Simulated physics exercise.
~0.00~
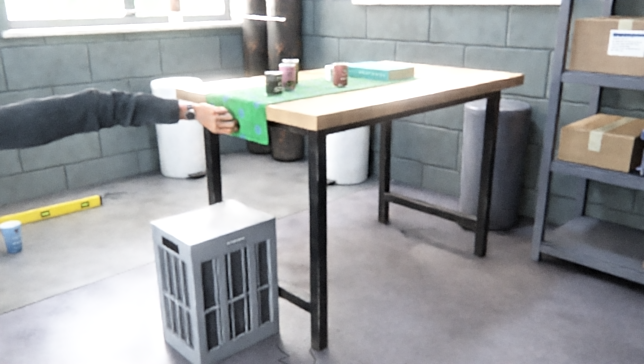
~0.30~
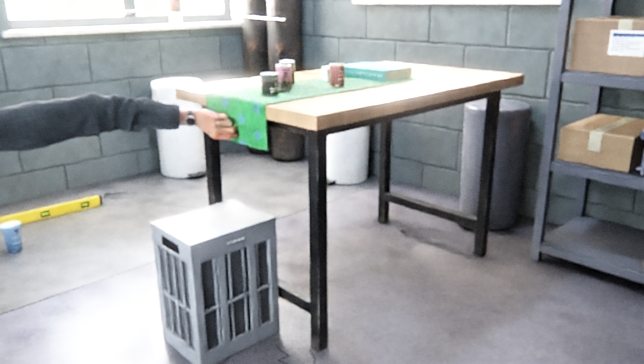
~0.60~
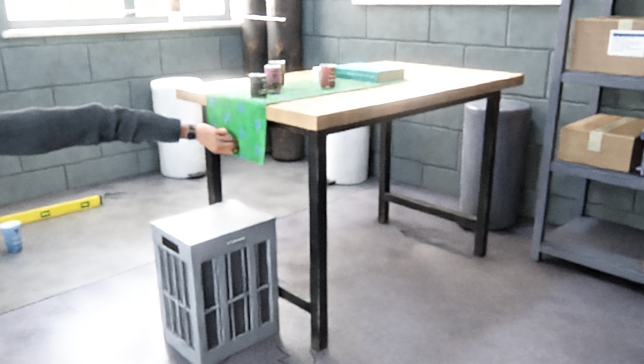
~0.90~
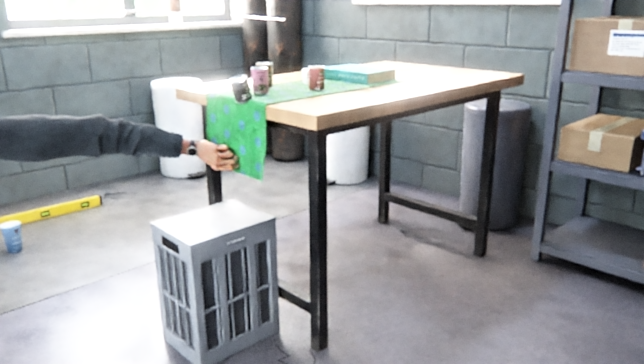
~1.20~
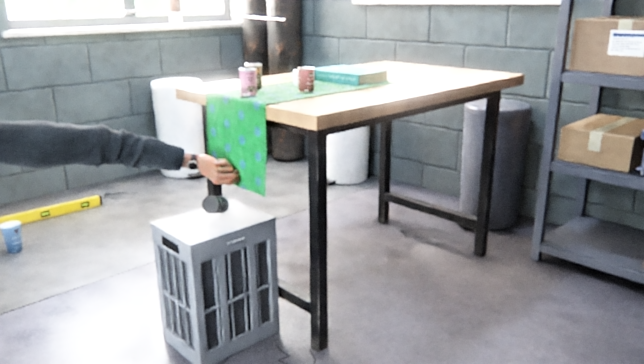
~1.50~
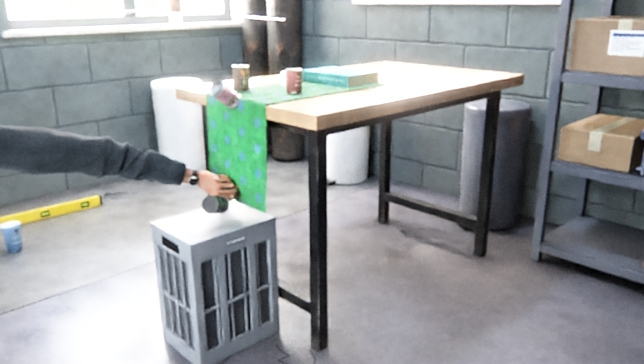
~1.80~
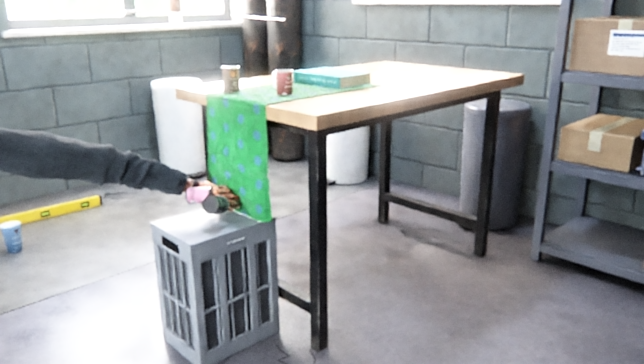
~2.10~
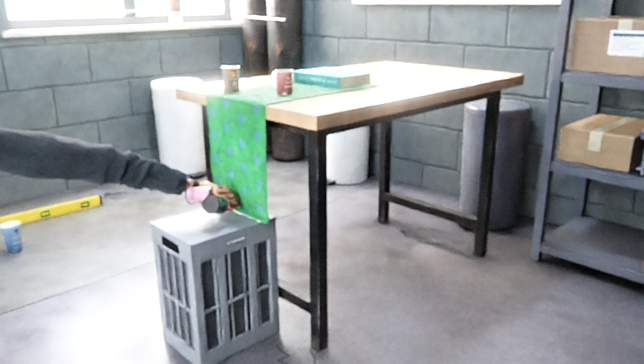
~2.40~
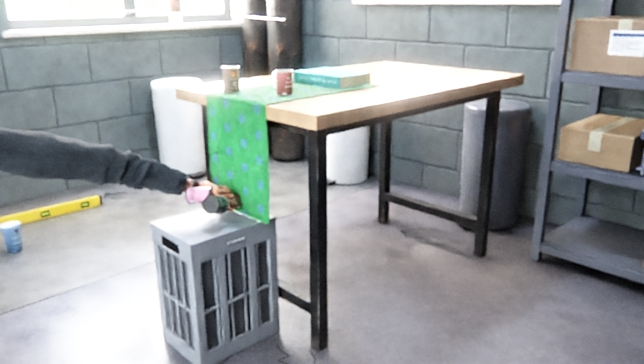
To begin with, a hand grips the end of a green tablecloth on a wooden workbench, where several small cans and a book rest, with a grey crate on the floor below. The hand draws the cloth down over the left end, and the items slide left with it. The black can reaches the edge, leans, and drops onto the crate, landing on its side. As the pulling continues, the pink can tips over the edge and falls beside it. The hand then stops near the crate top, with the brown and red cans still upright on the bench near the book.
